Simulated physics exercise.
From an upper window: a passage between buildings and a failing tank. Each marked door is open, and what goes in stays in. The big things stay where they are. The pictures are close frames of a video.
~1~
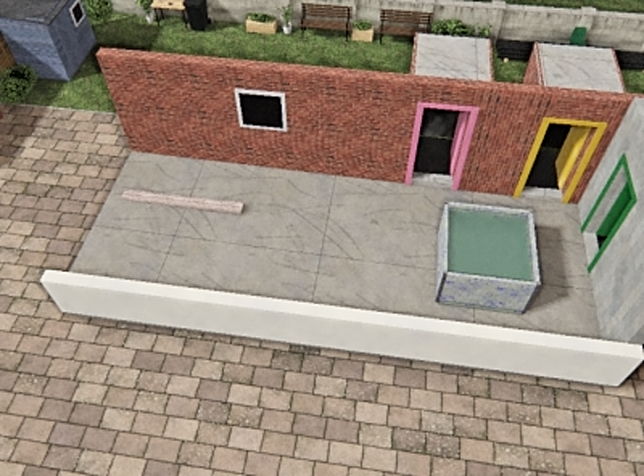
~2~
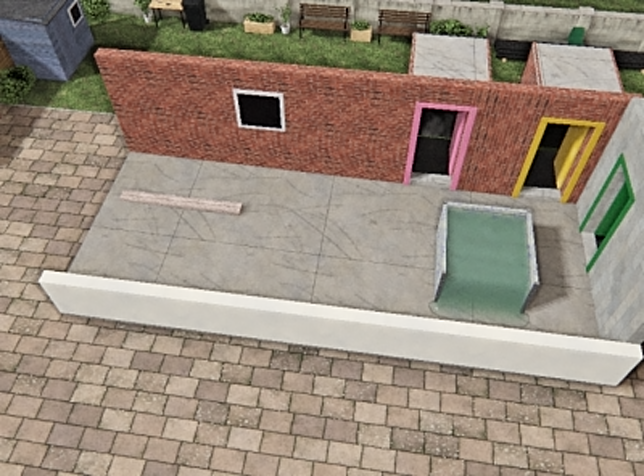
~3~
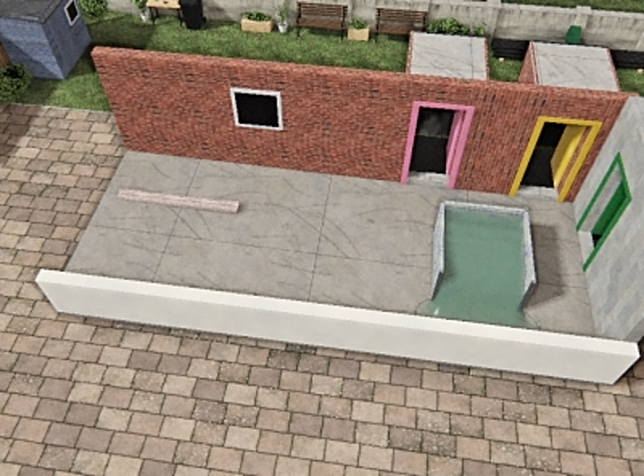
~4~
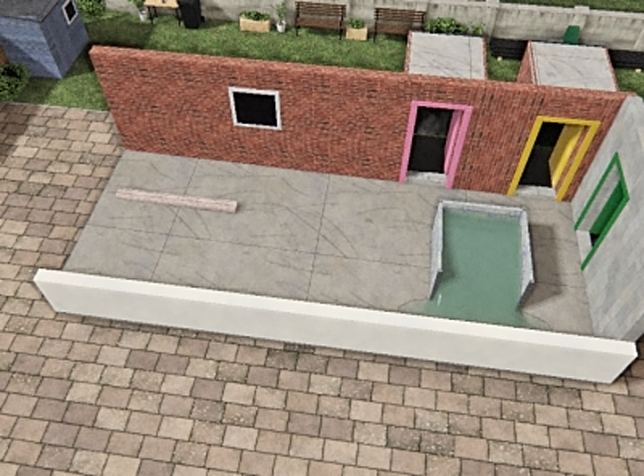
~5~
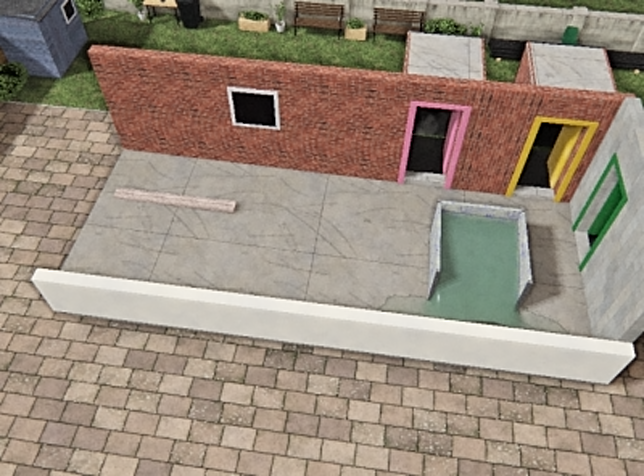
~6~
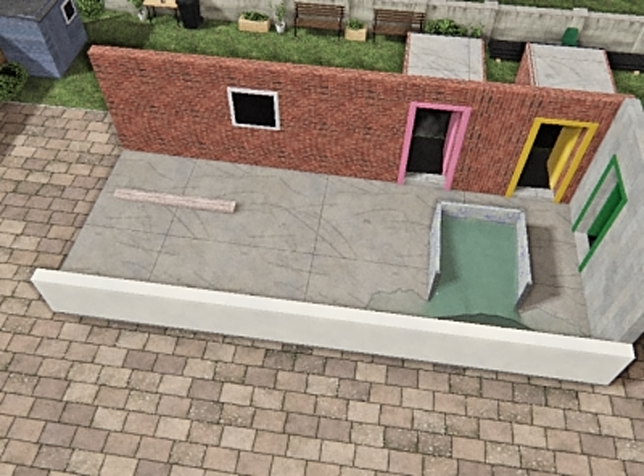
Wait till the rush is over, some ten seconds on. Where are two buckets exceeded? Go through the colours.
In the end: The pink door holds within the limit; the yellow door floods; the green door floods.
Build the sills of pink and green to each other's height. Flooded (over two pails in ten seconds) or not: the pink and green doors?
The pink door holds; the green door takes less.
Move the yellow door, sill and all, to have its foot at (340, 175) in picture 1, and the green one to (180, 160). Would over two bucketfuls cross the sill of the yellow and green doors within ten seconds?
In short: The yellow door keeps below it, the green door holds.
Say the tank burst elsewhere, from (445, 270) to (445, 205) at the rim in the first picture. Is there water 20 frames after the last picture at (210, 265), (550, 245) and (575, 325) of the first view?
As listed: Covered, dry, clear.
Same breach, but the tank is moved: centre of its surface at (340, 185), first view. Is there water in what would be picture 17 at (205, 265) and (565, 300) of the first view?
One after the other: Wet, covered.
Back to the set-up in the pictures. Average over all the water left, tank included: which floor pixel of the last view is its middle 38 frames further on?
Roughly at (418, 254).
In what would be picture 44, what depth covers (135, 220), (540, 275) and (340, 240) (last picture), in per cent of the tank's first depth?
In turn 4, 6 and 6 in a hundred.
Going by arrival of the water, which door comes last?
It is the door marked pink.
A moment on, water covers 20 % of the floor; the pink door not reached, the yellow door not reached, the green door wet at the sill, nothing in.
Next, water covers 45 % of the floor; the pink door not reached, the yellow door wet at the sill, nothing in, the green door wet at the sill, nothing in.
Then, water covers 80 % of the floor; the pink door wet at the sill, nothing in, the yellow door over two buckets in, the green door under two buckets in.
Later, water covers 95 % of the floor; the pink door wet at the sill, nothing in, the yellow door far over two buckets in, the green door over two buckets in.
In the end, water covers 85 % of the floor; the pink door wet at the sill, nothing in, the yellow door far over two buckets in, the green door far over two buckets in.
